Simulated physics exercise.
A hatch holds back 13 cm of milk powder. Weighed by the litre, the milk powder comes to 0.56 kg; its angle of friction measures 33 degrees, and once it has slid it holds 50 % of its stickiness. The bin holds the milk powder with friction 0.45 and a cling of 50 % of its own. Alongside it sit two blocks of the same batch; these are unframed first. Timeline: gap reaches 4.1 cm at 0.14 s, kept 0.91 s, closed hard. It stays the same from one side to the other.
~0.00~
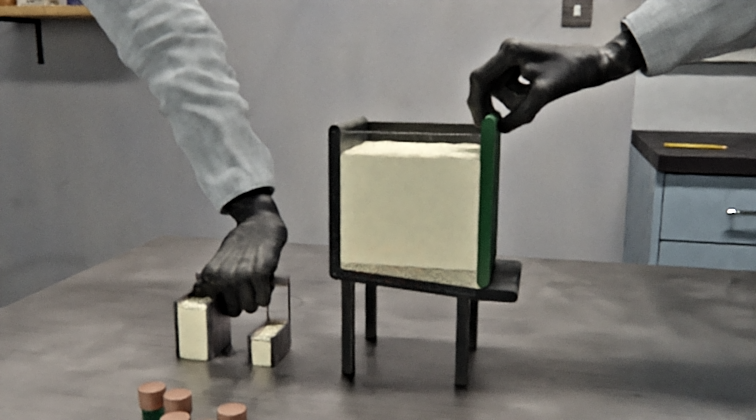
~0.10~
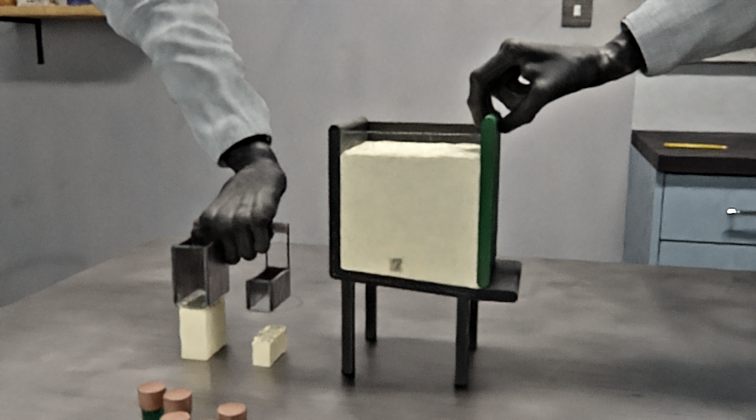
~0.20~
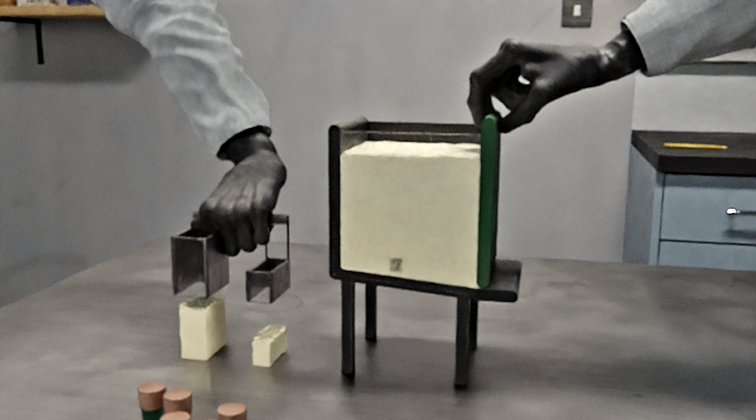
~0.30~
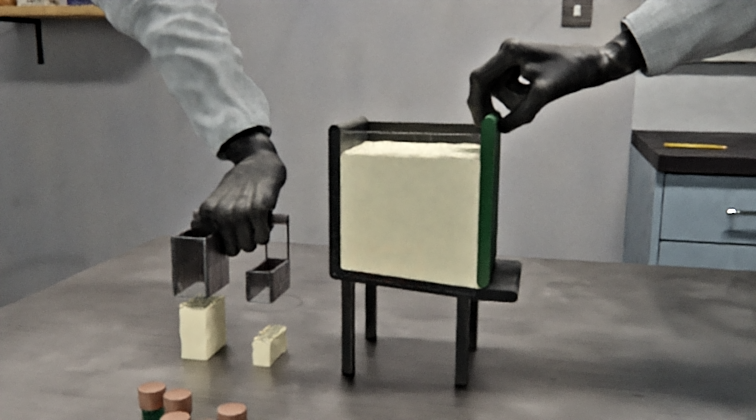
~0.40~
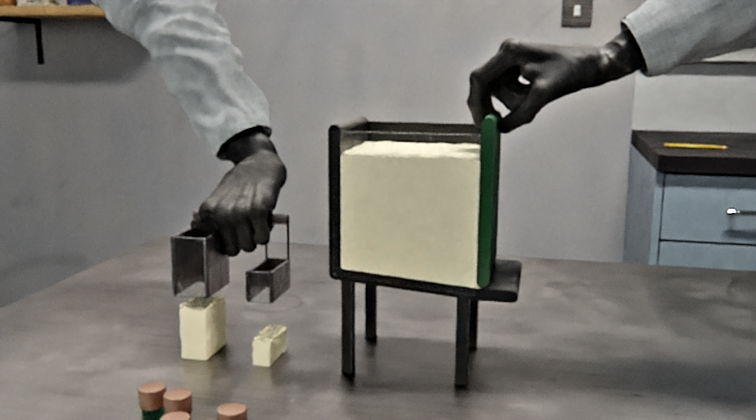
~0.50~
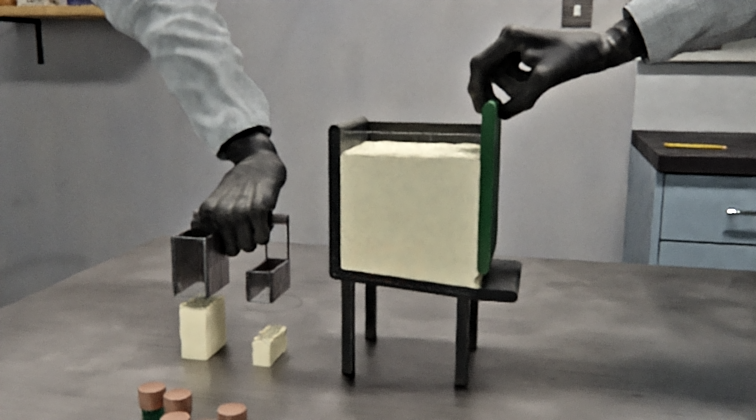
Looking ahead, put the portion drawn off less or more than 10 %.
Lower than 10 %.
By 0.75 s, the hatch is 4.1 cm open and 0 % is out.
By 1.04 s, the hatch is 4.1 cm open and 0 % is out.
By 1.34 s, the hatch is 4.1 cm open and 0 % is out.
By 1.63 s, the hatch is 1.1 cm open and 0 % is out.
By 1.81 s, at the end, the hatch is shut and 0 % is out.
